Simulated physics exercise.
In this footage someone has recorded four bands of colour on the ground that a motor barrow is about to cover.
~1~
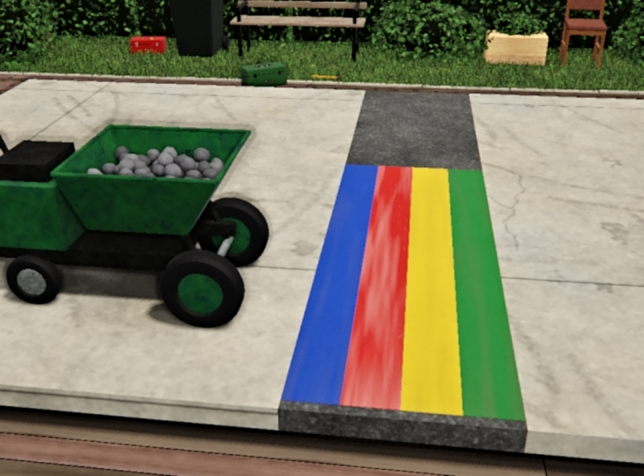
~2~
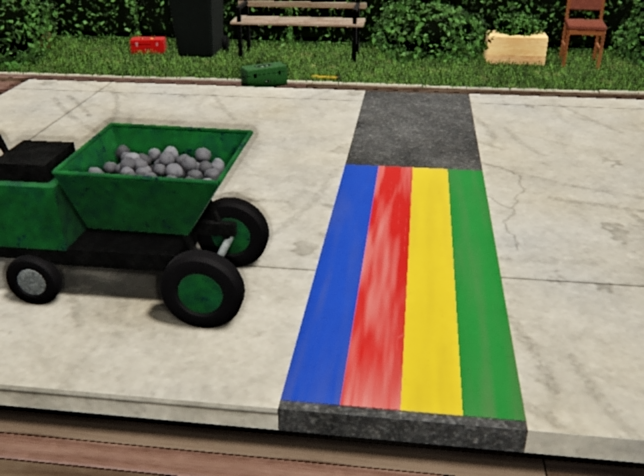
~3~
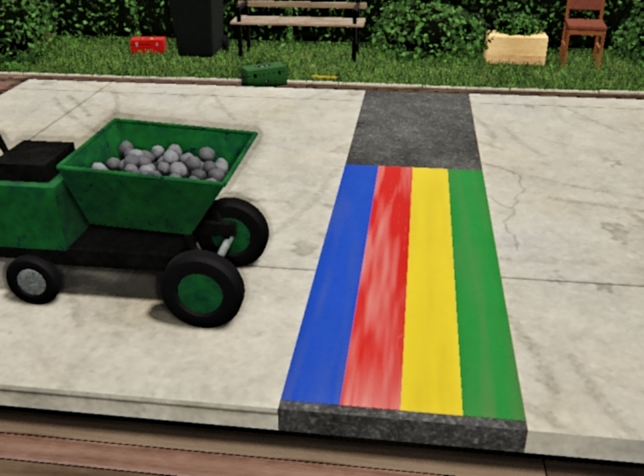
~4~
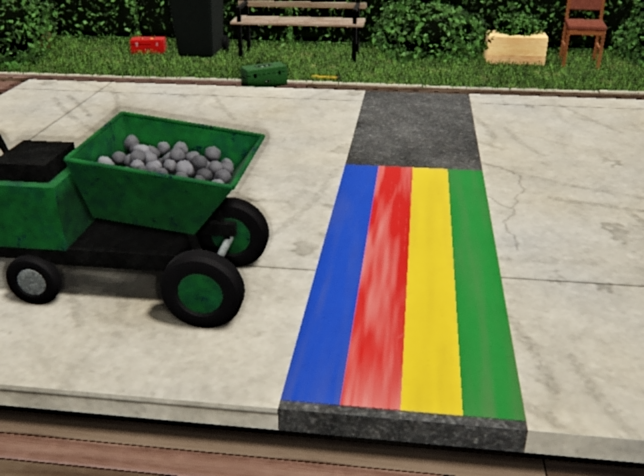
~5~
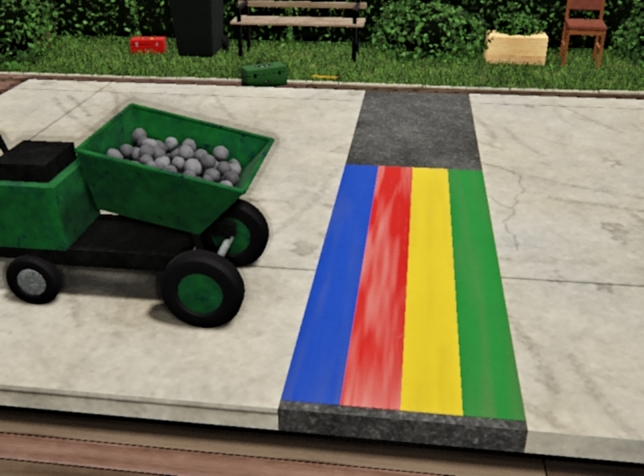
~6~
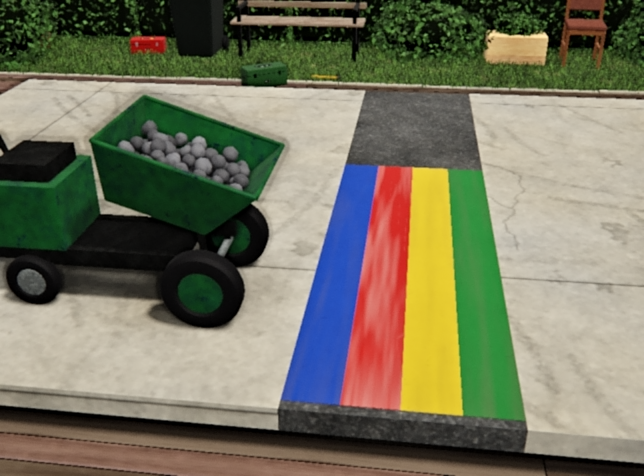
A green motor barrow with black wheels, its skip loaded with round grey cobbles, stands at the left on a pale paved slab, seen from slightly above by a still camera. To its right, blue, red, yellow and green strips lie side by side, with grass, a bench and a hedge behind. The skip begins level, then gradually tilts rightward, its left side rising clearly, while the wheels stay put.
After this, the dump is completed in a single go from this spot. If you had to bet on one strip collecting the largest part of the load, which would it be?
I would bet on the red strip.
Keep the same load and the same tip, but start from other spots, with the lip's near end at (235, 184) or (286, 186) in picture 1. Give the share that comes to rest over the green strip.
Around 10 and 30 per cent respectively.
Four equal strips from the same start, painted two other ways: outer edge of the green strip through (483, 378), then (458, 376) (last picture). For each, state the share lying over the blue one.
Close to 20 percent, and close to 20 percent.
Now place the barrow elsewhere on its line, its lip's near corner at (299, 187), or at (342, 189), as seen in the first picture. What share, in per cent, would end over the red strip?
First spot: Roughly 10 percent; second spot: Roughly 0 percent.
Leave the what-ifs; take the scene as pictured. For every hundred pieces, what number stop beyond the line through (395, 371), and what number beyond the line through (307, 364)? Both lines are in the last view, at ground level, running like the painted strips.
Respectively 40 and 100 percent.
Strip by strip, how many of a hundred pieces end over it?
The blue strip gets close to 30, the red strip close to 40, the yellow strip close to 25 and the green strip close to 5.
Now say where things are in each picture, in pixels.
In the first picture, lip of the skip at (216, 183), level; top of the load at (159, 171), round cobbles; blue strip at (319, 360); red strip at (375, 365); yellow strip at (431, 369); green strip at (489, 374).
In the second picture, lip of the skip at (218, 183), level; top of the load at (160, 171).
In the third picture, lip of the skip at (224, 185), tipped barely; top of the load at (146, 172).
In the fourth picture, lip of the skip at (232, 188), tipped a little; top of the load at (138, 157).
In the fifth picture, lip of the skip at (243, 192), tipped a little; top of the load at (147, 152).
In the sixth picture, lip of the skip at (256, 199), tipped clearly; top of the load at (150, 149); blue strip at (319, 360); red strip at (375, 365); yellow strip at (431, 369); green strip at (489, 374).
Soon, skip tipped steeply; all in the skip.
A while on, skip tipped right over; most in the skip; a small part over the blue strip; a small part over the red strip.
Towards the end, skip tipped right over; about a quarter in the skip; about a quarter over the blue strip; about a third over the red strip; a small part over the yellow strip; a stray few over the green strip; a stray few off the paint.
Finally, skip tipped right over; about a quarter over the blue strip; about a third over the red strip; about a quarter over the yellow strip; a stray few over the green strip; a stray few off the paint.
